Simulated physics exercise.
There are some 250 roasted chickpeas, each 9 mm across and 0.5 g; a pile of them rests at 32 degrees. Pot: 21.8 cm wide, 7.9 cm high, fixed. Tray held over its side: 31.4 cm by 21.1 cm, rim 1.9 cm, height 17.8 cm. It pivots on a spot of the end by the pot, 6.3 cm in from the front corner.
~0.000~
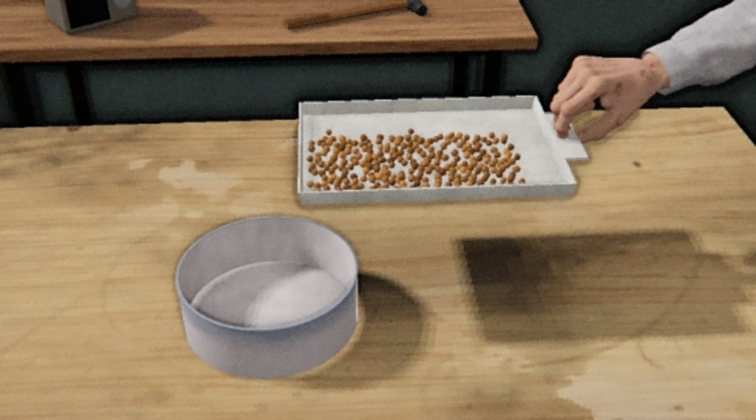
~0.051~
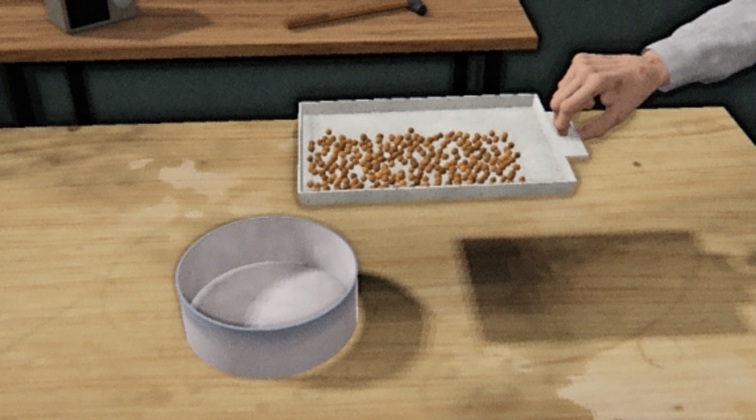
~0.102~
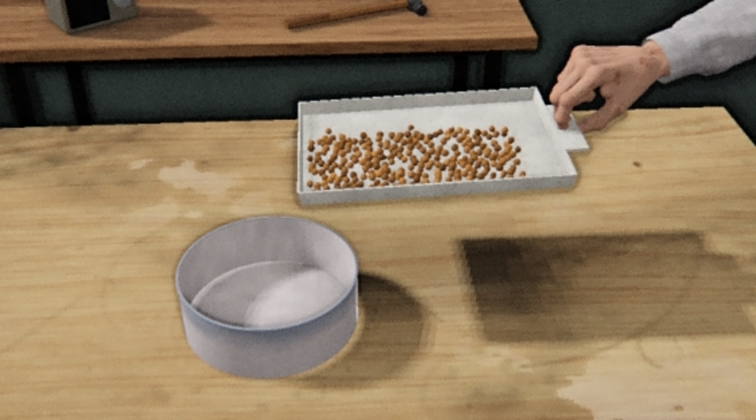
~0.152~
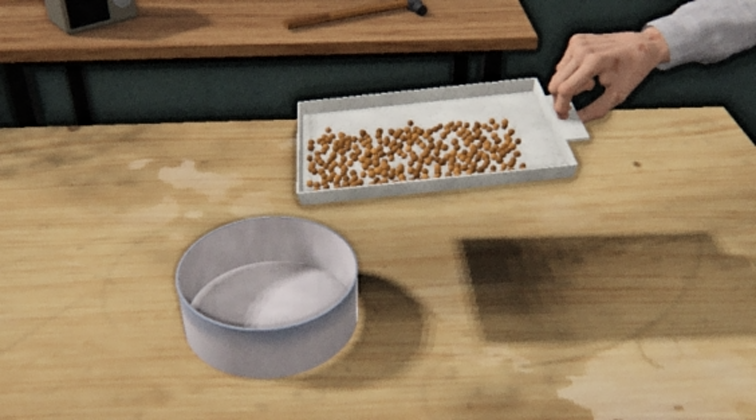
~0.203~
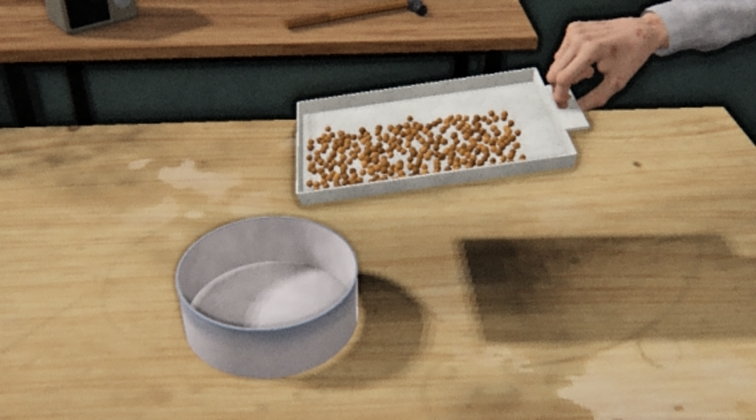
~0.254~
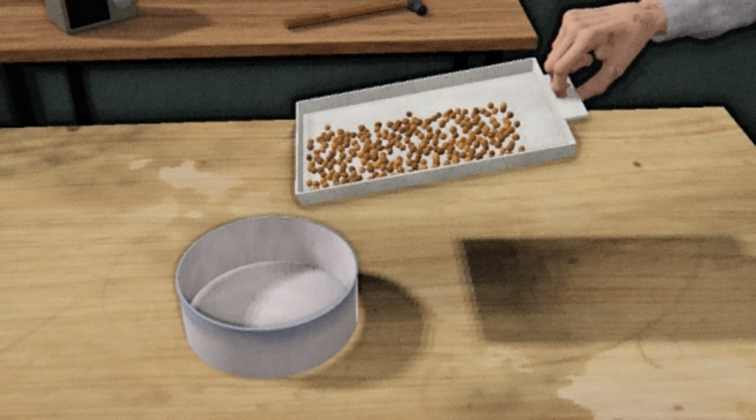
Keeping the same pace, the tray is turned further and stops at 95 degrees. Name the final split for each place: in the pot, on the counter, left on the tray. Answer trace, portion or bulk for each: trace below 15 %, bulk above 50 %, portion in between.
Pot: Bulk. Counter: Portion. Tray: Trace.
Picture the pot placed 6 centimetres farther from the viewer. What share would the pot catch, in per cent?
Expect something close to 95 per cent.
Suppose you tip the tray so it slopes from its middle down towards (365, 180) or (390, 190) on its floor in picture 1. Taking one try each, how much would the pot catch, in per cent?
Some 95 and 60 per cent.
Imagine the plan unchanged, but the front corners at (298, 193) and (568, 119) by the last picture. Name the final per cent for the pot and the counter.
Pot: 75, counter: 25.
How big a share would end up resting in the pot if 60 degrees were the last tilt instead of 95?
It would land at about 0 percent.
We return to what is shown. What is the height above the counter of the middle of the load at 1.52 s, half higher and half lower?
Around 24 cm up.
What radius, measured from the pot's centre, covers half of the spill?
That comes to near 16 cm.
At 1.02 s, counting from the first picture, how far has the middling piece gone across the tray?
Displacement on the tray: Roughly 7 cm.
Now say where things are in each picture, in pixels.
Tray tilt 0 degrees, front corners at (302, 191) and (572, 182); middle of the pieces at (413, 162); pot at (268, 268), in the first frame.
Tray tilt 1 degrees, front corners at (302, 191) and (573, 179); middle of the pieces at (413, 161), in the second frame.
Tray tilt 2 degrees, front corners at (301, 191) and (573, 173); middle of the pieces at (413, 158), in the third frame.
Tray tilt 5 degrees, front corners at (300, 191) and (573, 163), lowest corner left front; middle of the pieces at (413, 154), in the fourth frame.
Tray tilt 7 degrees, front corners at (300, 192) and (573, 153), lowest corner left front; middle of the pieces at (412, 150), in the fifth frame.
Tray tilt 10 degrees, front corners at (299, 192) and (572, 142), lowest corner left front; middle of the pieces at (412, 145); pot at (268, 268). Its pace works out near 50 degrees a second, in the sixth frame.
Then, at 1.02 s, tilt 50 degrees; the tray holds 100 %, the pot 0 %.
After 1.52 s, tilt 76 degrees; the tray holds 100 %, the pot 0 %.
After 2.10 s, tilt 95 degrees; the tray holds 20 %, the pot 55 %.
At rest (3.0 s), pot 75 %, counter 25 %, tray 0 %.
